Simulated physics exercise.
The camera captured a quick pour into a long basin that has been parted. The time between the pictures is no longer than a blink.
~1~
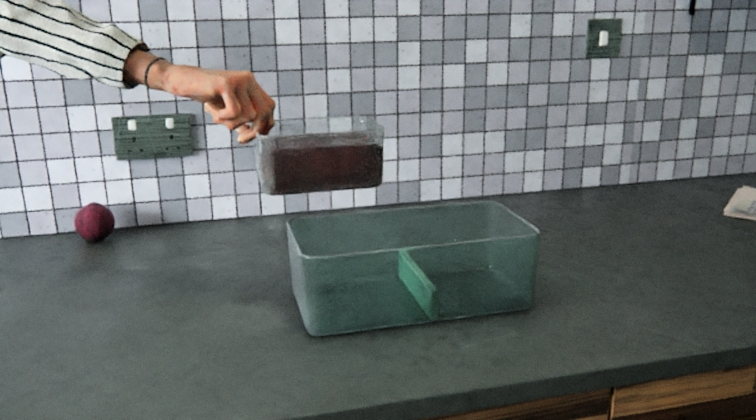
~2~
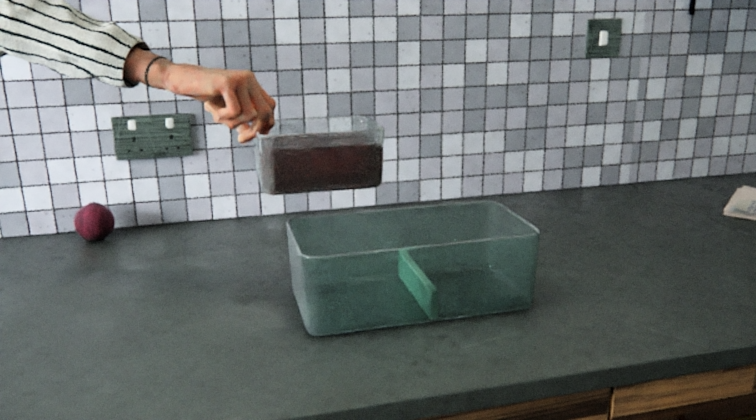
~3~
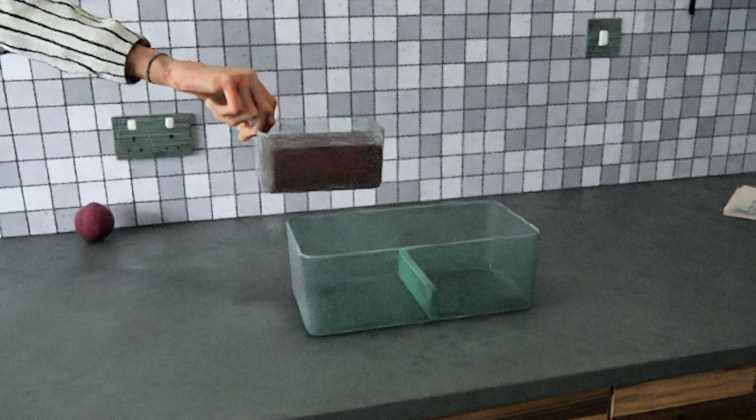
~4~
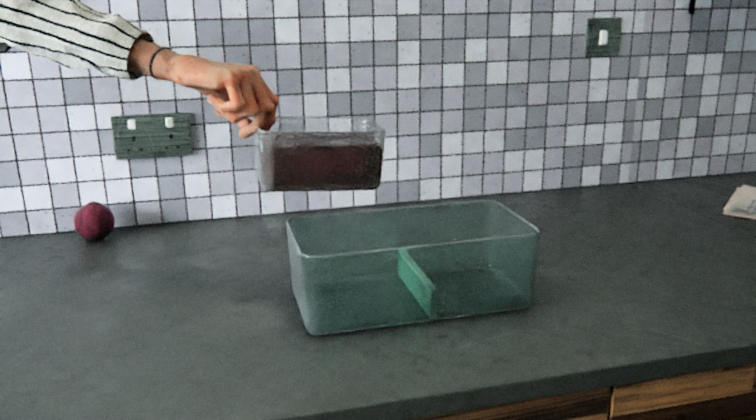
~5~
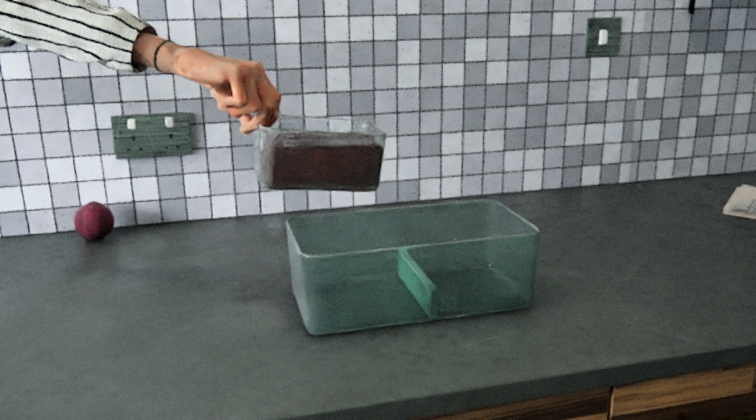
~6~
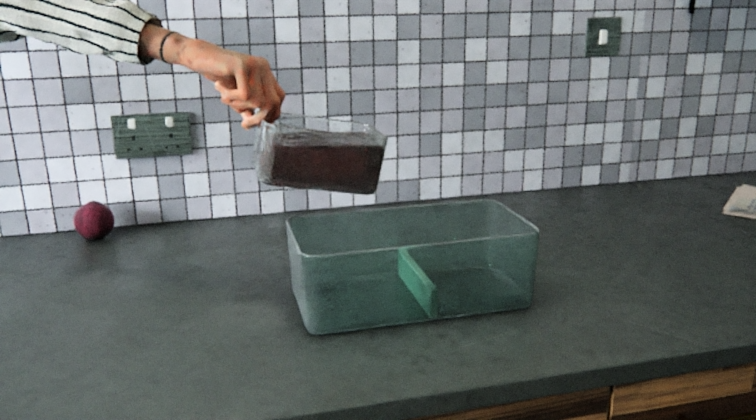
The footage shows a hand in a striped sleeve holding a clear container of dark reddish contents above a divided, greenish transparent basin on a grey counter, then gradually tilting the container slightly so its right side dips.
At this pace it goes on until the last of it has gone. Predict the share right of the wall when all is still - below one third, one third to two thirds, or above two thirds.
Middling share.
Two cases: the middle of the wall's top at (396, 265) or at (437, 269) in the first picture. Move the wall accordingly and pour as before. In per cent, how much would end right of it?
In order, 70 and 15 in a hundred.
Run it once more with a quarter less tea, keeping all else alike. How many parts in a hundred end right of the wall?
Close to 35 per cent, more or less.
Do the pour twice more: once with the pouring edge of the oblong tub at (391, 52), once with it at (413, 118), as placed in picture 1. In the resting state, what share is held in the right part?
In order, some 70 and 75 percent.
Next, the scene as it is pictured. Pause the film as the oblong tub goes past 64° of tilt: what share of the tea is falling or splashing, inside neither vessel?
About 30 per cent.
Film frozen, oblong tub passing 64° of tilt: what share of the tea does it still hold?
Near 55 percent is still in there.
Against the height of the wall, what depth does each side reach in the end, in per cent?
About 40 on the left and about 50 on the right.
A moment on, the oblong tub is tipped part way and 54 per cent is still to pour, 3 is left of the wall and 12 right of it.
Next, the oblong tub is tipped on its side and 12 per cent is still to pour, 29 is left of the wall and 54 right of it.
Then the oblong tub is tipped right over and 1 per cent is still to pour, 44 is left of the wall and 53 right of it.
Later the oblong tub is tipped right over and 0 per cent is still to pour, 47 is left of the wall and 53 right of it.
In the end 47 per cent lies left of the wall, 53 right of it and 0 outside.
